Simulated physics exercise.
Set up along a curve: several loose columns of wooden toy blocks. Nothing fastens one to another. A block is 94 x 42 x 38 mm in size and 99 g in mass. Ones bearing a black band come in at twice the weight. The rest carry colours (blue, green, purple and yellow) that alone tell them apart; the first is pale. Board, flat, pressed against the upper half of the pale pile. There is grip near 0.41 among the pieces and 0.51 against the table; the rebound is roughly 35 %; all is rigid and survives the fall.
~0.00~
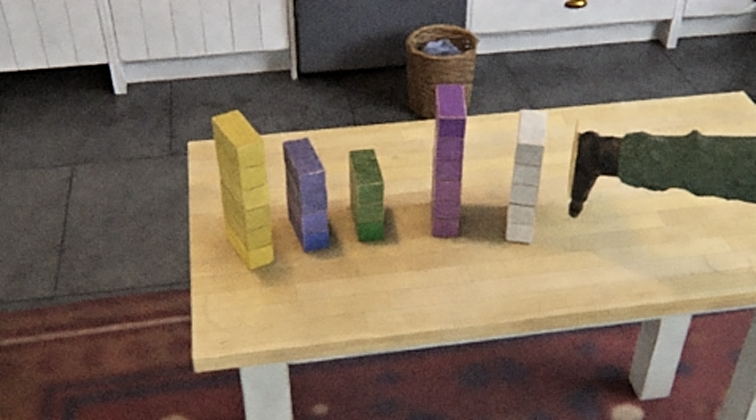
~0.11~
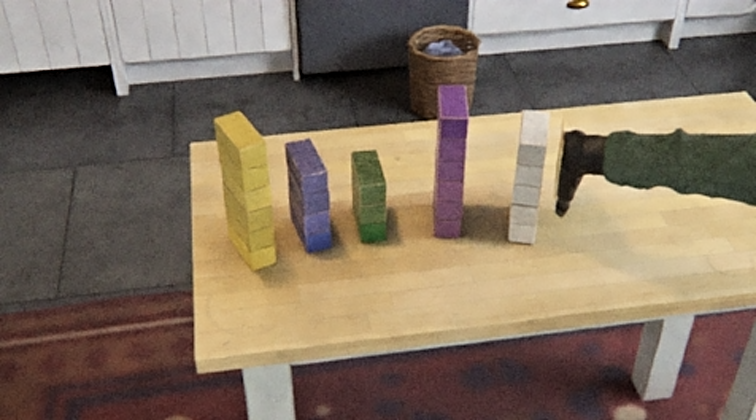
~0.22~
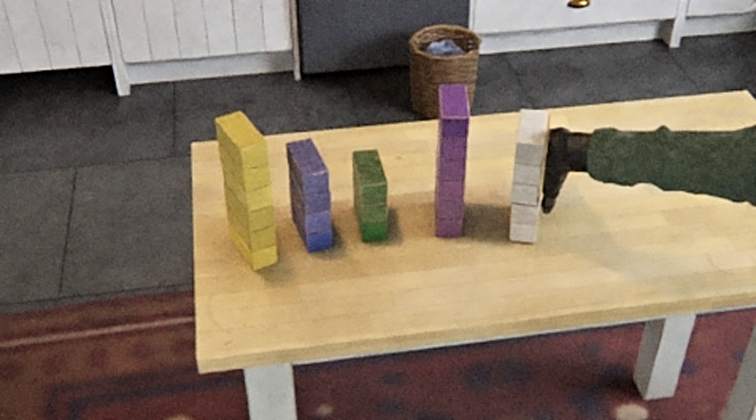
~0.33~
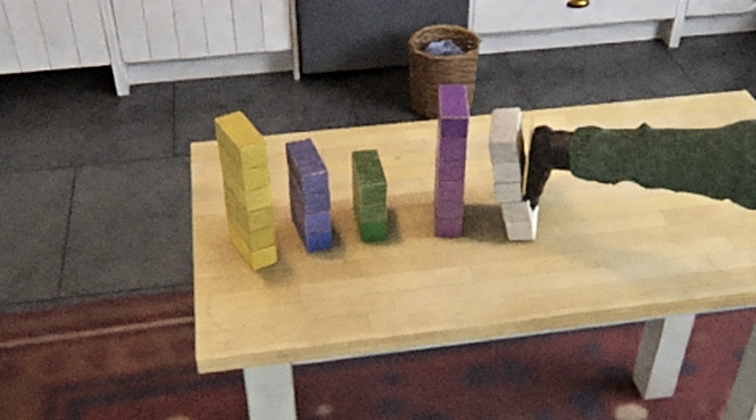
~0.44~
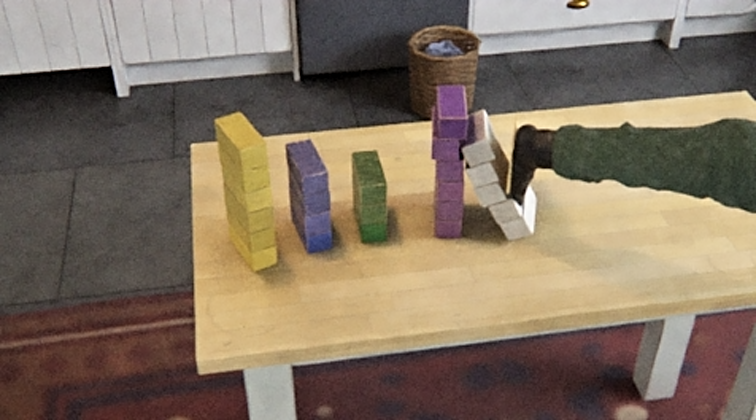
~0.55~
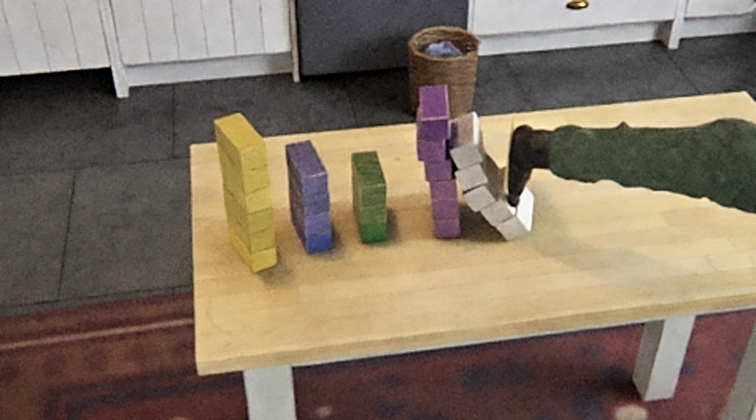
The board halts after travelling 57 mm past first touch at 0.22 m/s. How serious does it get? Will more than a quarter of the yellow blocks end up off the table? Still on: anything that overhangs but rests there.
No.
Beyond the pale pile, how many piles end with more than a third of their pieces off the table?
0.
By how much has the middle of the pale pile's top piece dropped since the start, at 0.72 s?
Roughly 6 cm lower.
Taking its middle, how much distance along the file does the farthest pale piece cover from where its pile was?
About 18 cm.
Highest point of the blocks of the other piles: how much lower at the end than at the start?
Around 0 centimetres.
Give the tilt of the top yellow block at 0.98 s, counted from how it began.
Angle from initial pose, roughly 0 deg - estimate.
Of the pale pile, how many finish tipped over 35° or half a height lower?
That happens to 5 of them.
After 0.72 s, 5 of the pale pile down; none of the 6 yellow blocks off the table (0 of 19 in all colours); top yellow block unmoved; top purple block leaning 27°, 16 mm lower.
After 0.98 s, 5 of the pale pile down; none of the 6 yellow blocks off the table (0 of 19 in all colours); top yellow block unmoved; top purple block on its side.
By the end (1.8 s), 5 of the pale pile down; none of the 6 yellow blocks off the table (1 of 19 in all colours); top yellow block shifted 4 mm; top purple block upside down. That is 0 per cent. As the last picture would show them, middles, top yellow block near (238, 143).
